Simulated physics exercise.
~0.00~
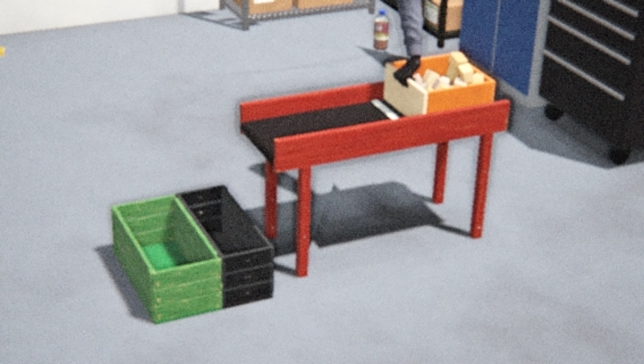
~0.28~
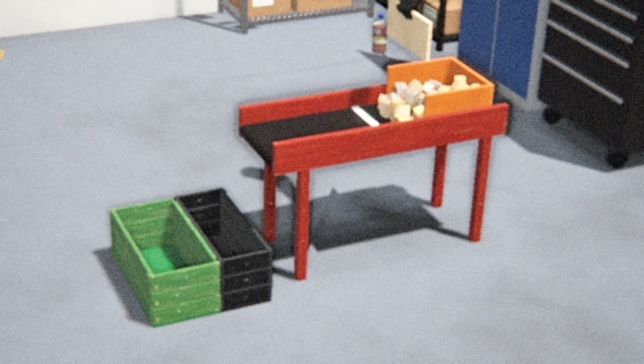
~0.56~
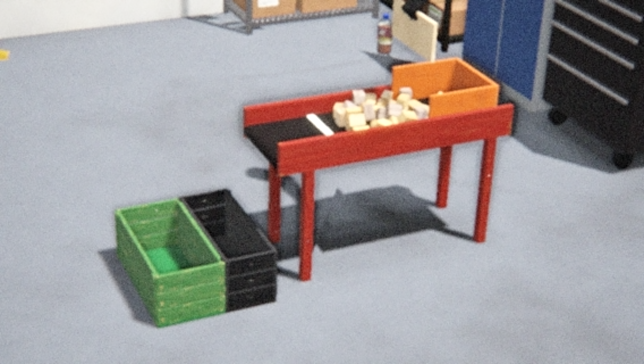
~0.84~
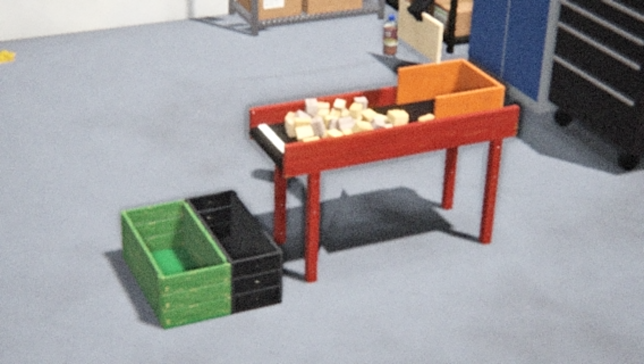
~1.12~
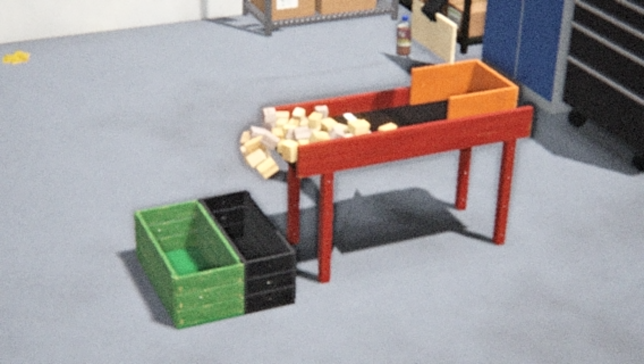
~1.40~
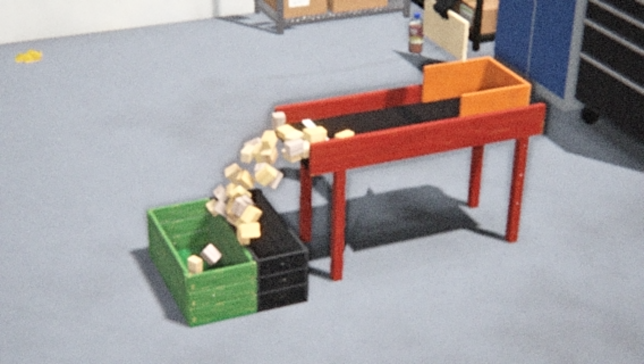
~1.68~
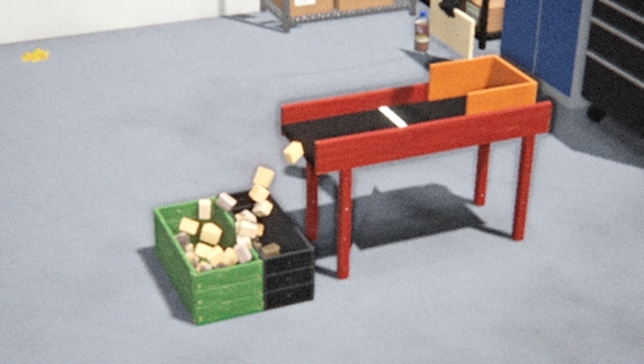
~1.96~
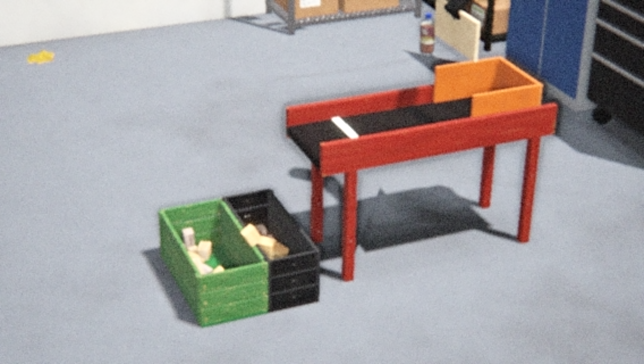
At the start, pale wooden blocks sit in an orange pen at the right end of a red-sided conveyor, held by a cream panel with a dark shape above it. The panel lifts, and the black belt carries the blocks left in a loose pile, a white stripe moving ahead of them. As the view drifts slightly left, the blocks reach the open end and tumble off in a stream. They drop toward a black box and the green bin beyond it, the last few trailing behind. Finally, the belt is clear of blocks, which lie in both containers.
